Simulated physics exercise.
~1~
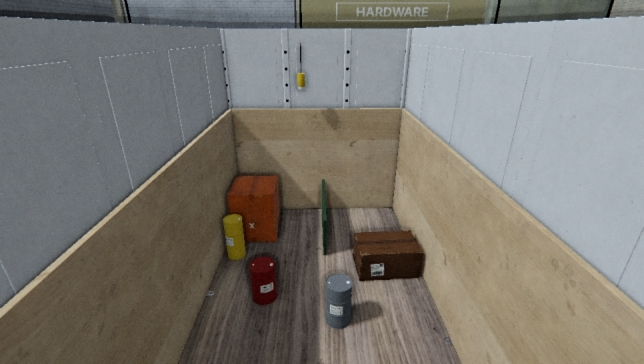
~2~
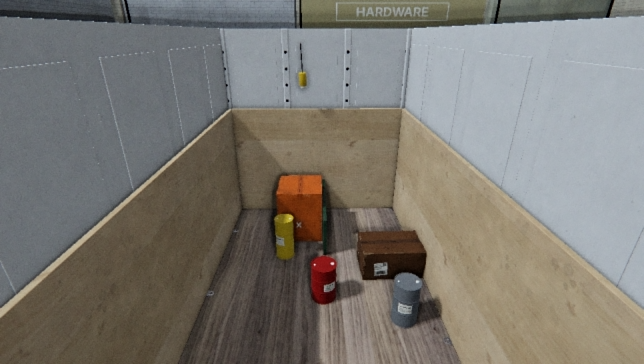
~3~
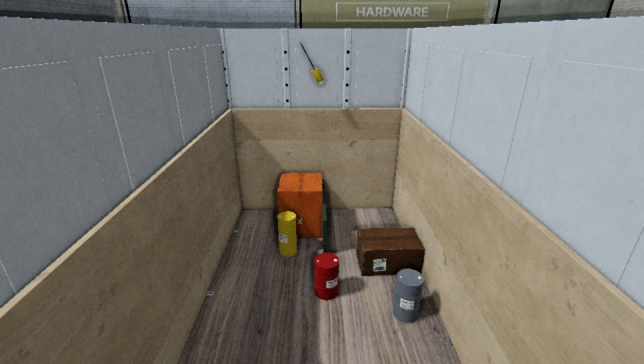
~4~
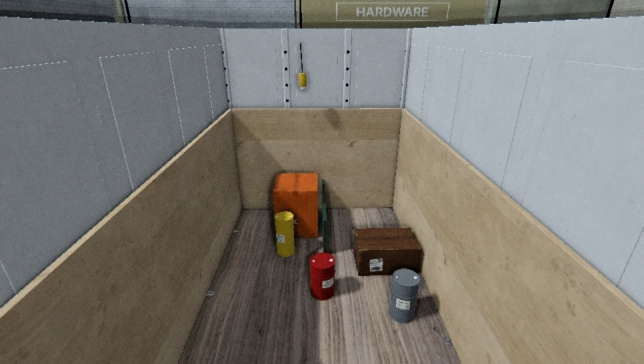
The video shows a wood-lined load bay holding an orange box, a brown box, and yellow, red and grey canisters. The orange box and all three canisters shift right, then stay nearly still, while the brown box barely moves; everything ends upright.
